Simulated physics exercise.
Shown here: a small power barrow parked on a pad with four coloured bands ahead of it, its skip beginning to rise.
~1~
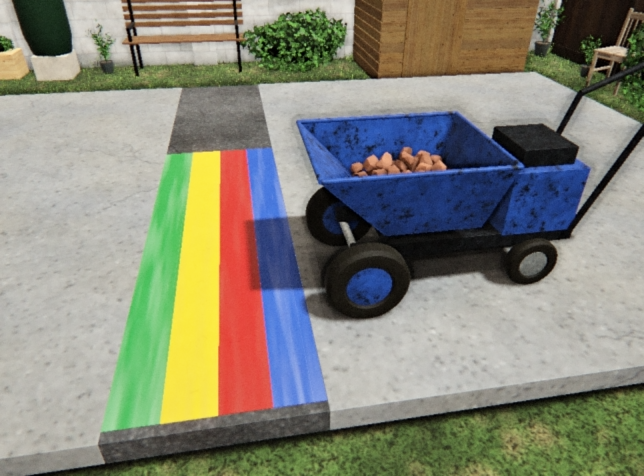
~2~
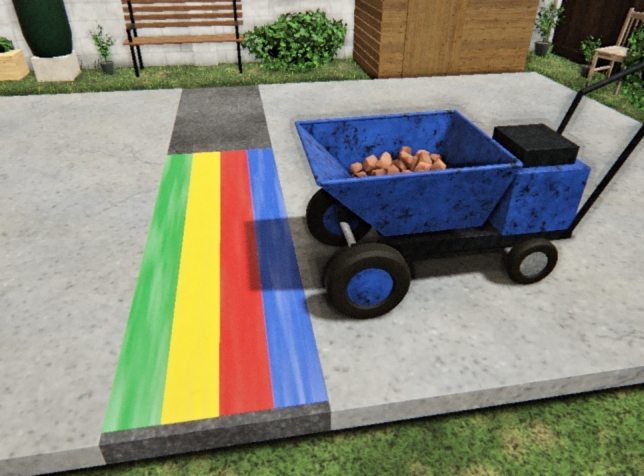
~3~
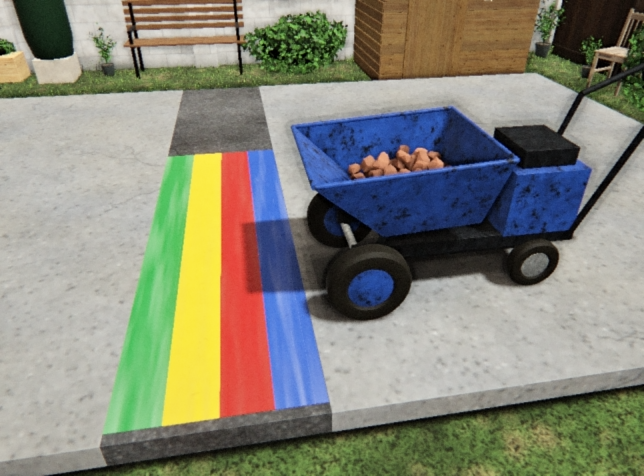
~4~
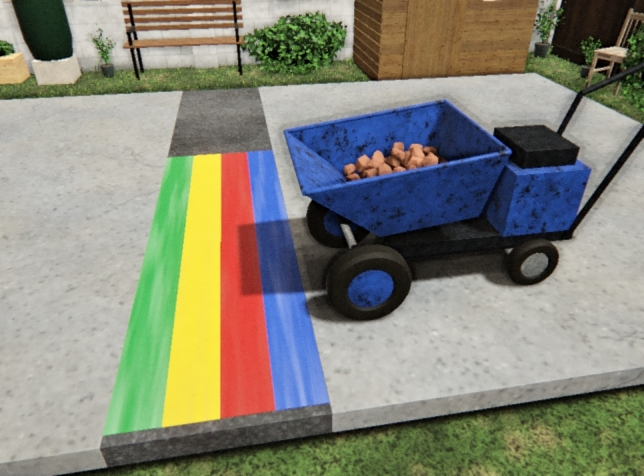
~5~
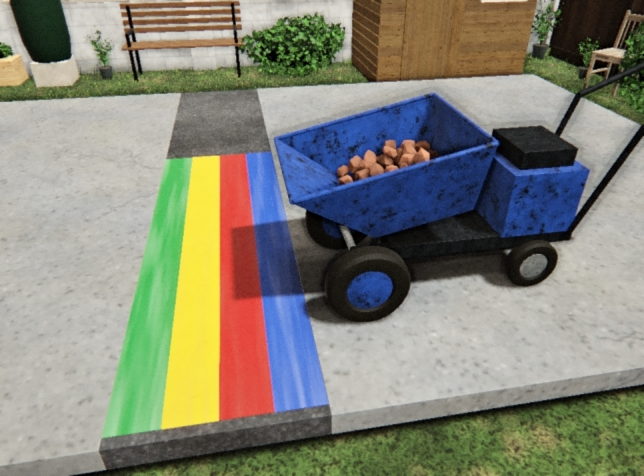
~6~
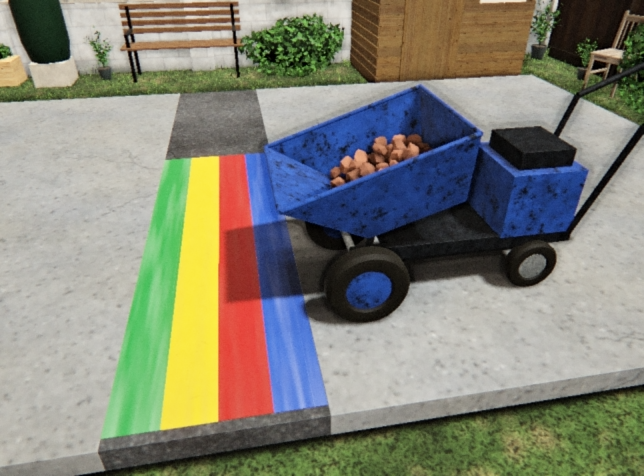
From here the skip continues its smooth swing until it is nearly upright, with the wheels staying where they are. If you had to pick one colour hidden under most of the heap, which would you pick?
I would pick yellow.
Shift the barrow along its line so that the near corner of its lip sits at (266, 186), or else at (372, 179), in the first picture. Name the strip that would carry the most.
Place one - green; place two - the red strip.
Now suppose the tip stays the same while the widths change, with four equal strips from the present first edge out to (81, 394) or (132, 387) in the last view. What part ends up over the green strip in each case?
Close to 10 percent, and close to 20 percent.
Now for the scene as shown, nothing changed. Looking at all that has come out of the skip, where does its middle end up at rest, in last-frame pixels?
Near (199, 291), more or less.
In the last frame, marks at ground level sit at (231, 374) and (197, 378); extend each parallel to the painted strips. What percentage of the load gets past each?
Roughly 70 per cent, then roughly 40 per cent.
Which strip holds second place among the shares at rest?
Second comes the red one.
Soon after the last picture, skip tipped steeply; all in the skip.
A little later, skip tipped right over; most in the skip; a small part over the red strip; a small part over the yellow strip.
Later still, skip tipped right over; about a quarter in the skip; about a quarter over the red strip; about half over the yellow strip; a small part over the green strip; a stray few off the paint.
By the end, skip tipped right over; about a quarter in the skip; none over the blue strip; about a quarter over the red strip; about half over the yellow strip; a small part over the green strip; a stray few off the paint.
